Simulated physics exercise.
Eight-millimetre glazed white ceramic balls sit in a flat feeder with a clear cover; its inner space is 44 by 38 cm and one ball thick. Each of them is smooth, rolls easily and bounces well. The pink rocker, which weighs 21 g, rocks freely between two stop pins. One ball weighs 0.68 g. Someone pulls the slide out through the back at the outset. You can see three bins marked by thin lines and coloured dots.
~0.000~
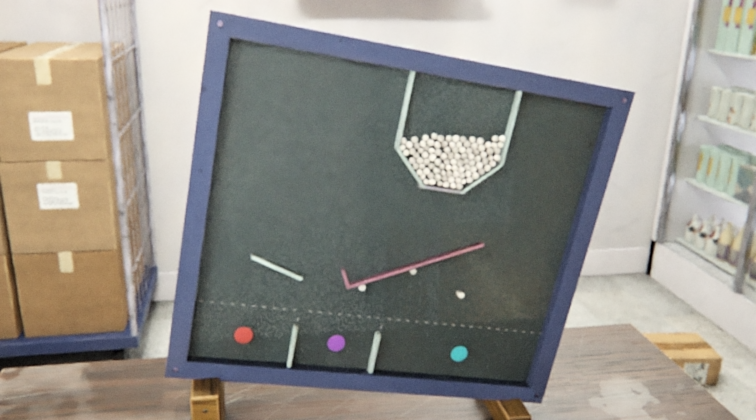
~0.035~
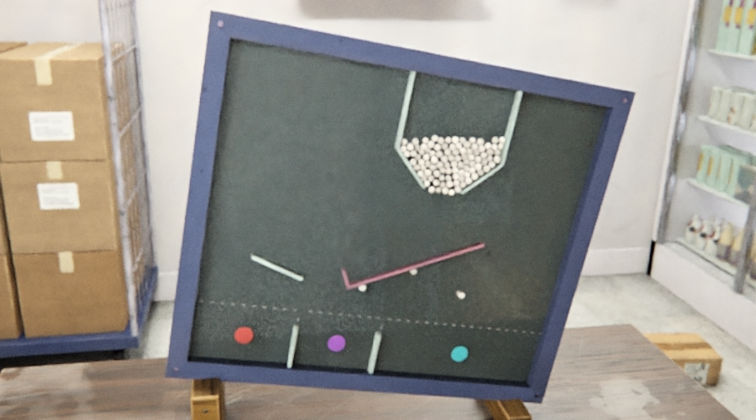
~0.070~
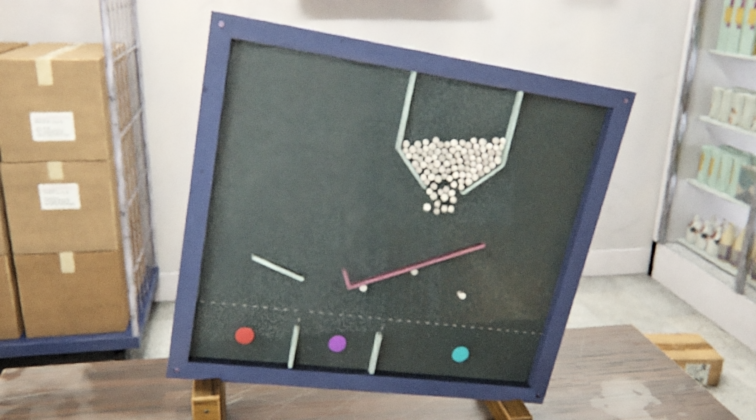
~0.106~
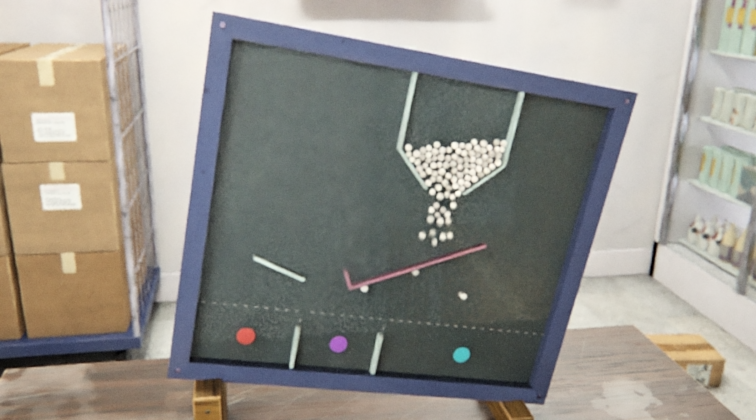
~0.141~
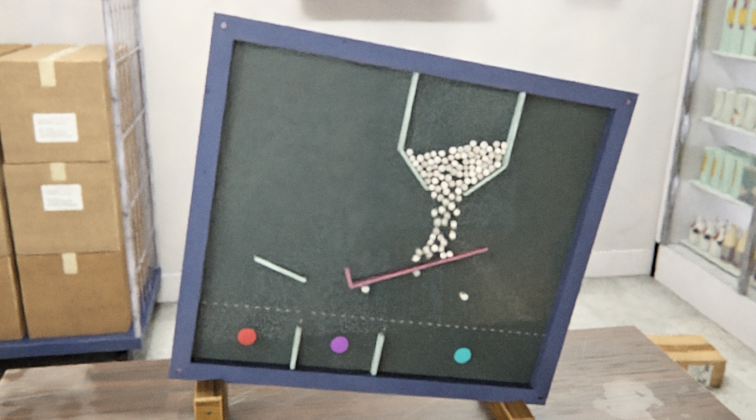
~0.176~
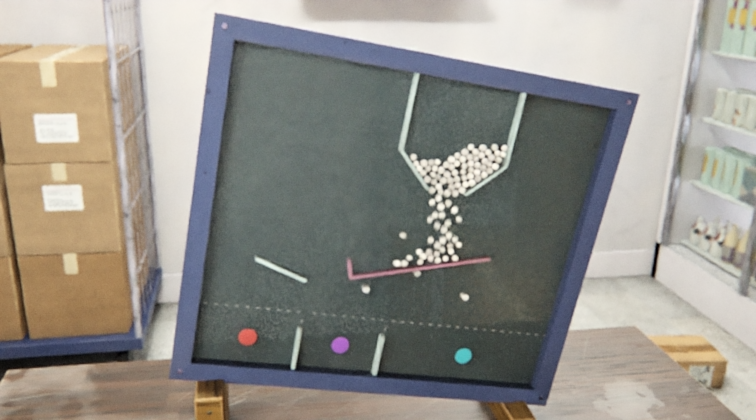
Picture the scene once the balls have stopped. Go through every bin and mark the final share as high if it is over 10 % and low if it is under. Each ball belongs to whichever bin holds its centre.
Final shares: Red low, purple low, turquoise high.
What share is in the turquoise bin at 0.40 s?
Roughly 10 percent.
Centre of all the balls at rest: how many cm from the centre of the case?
Right: About 13 cm; below: About 19 cm.
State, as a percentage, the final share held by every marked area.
Final shares - red bin: 0; purple bin: 0; turquoise bin: 100.
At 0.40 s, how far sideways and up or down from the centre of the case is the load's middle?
Right: About 8 cm; below: About 5 cm.
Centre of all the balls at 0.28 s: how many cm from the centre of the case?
Roughly 5 centimetres to the right and 1 centimetres above.
After 0.28 s, the balls' middle is 5 cm right of and 1 cm above the centre; nothing in the marked areas; pink rocker right end down 30°.
After 0.40 s, the balls' middle is 8 cm right of and 5 cm below the centre; turquoise 10 %; pink rocker right end down 30°.
After 0.63 s, the balls' middle is 12 cm right of and 15 cm below the centre; turquoise 70 %; pink rocker right end down 30°.
All still by 1.7 s, red 0 %, purple 0 %, turquoise 100 %; pink rocker left end down 16°.
